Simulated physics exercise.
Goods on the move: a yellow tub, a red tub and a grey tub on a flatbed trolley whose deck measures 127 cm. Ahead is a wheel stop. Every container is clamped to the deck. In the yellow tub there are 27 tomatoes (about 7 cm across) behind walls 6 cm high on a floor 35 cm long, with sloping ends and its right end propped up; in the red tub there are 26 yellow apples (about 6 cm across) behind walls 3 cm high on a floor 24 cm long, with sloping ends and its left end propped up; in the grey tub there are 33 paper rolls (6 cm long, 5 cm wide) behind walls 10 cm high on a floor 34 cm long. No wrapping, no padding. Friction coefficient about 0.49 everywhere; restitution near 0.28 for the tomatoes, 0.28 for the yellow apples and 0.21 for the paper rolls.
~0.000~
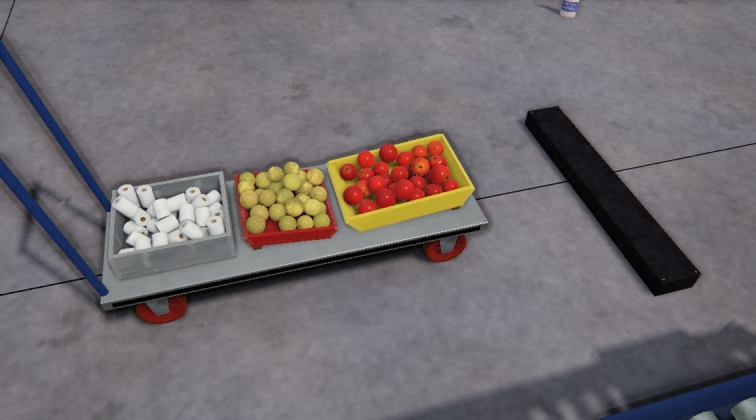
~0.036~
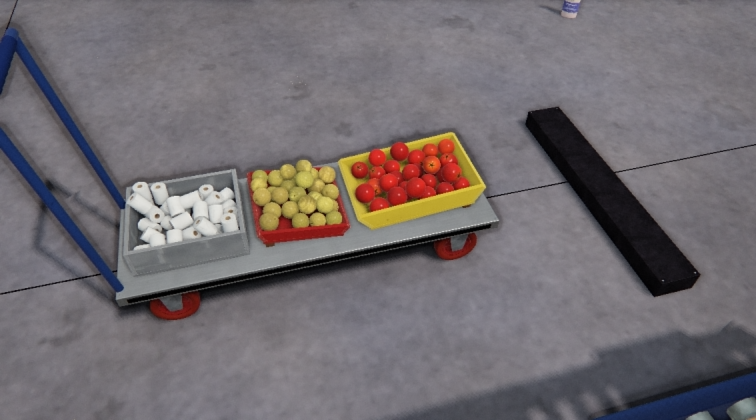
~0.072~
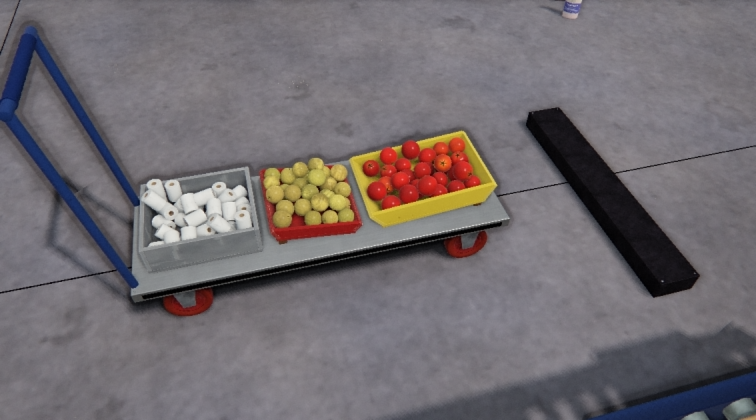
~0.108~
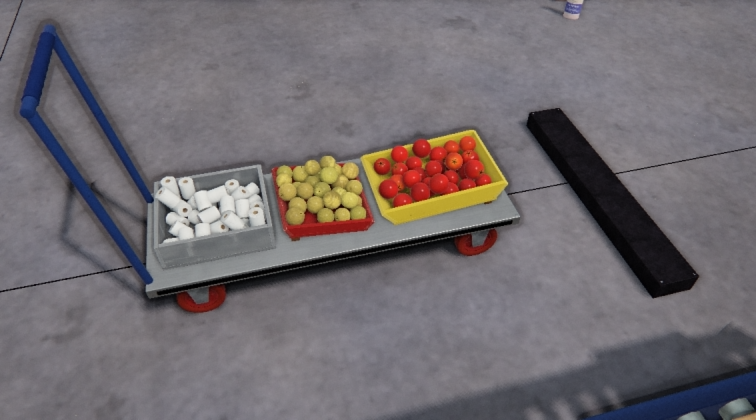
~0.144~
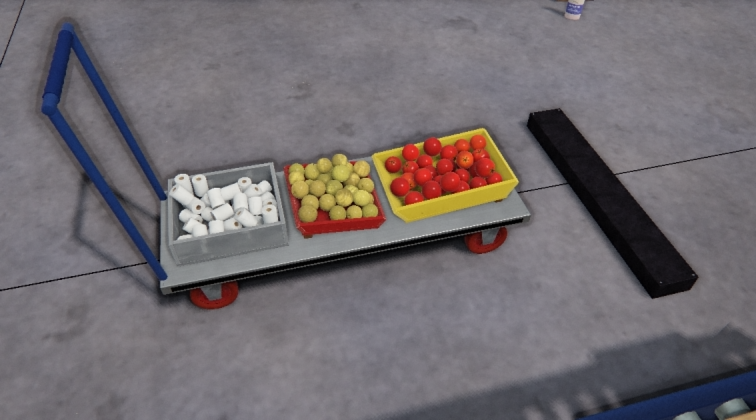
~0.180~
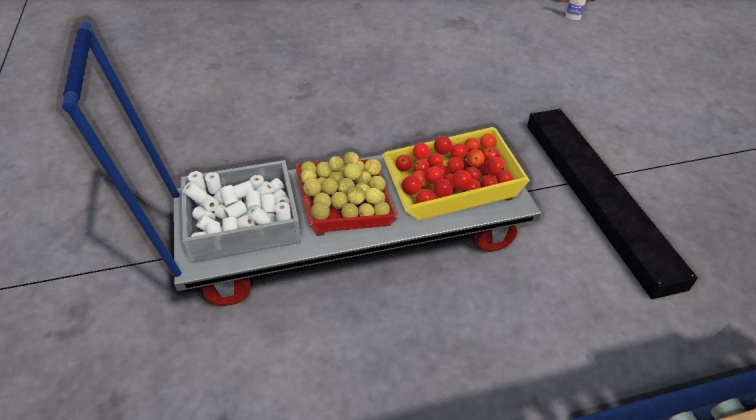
A flatbed trolley carrying tubs of paper rolls, yellow apples and tomatoes rolls slowly right.
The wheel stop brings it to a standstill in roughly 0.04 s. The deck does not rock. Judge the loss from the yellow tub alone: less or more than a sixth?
The yellow tub loses fewer than one in six of its tomatoes.
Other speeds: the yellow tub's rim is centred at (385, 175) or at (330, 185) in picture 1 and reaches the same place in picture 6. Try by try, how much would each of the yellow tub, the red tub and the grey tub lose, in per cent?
Yellow tub 10 then 30, red tub 20 then 50, grey tub 0 then 10 per cent.
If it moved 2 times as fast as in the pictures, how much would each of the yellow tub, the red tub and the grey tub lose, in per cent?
Then yellow tub 20, red tub 40, grey tub 10 per cent.
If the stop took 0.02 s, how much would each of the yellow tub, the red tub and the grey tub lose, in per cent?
Then yellow tub 0, red tub 10, grey tub 0 per cent.
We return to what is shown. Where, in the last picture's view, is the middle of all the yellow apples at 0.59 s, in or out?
Near (459, 168).
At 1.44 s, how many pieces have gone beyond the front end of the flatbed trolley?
About 0.
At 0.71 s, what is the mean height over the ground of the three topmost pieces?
Roughly 38 cm.
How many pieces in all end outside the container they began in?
About 4.
After 0.49 s, the wheels strike.
After 0.59 s, 0 of 27 out of the yellow tub, 0 of 26 out of the red tub and 0 of 33 out of the grey tub.
After 0.71 s, 0 of 27 out of the yellow tub, 1 of 26 out of the red tub and 0 of 33 out of the grey tub.
After 0.94 s, 1 of 27 out of the yellow tub, 3 of 26 out of the red tub and 0 of 33 out of the grey tub.
Outcome (at 1.44 s), 1 of 27 out of the yellow tub, 3 of 26 out of the red tub and 0 of 33 out of the grey tub. Asked share, 1 of 27, 4 per cent.
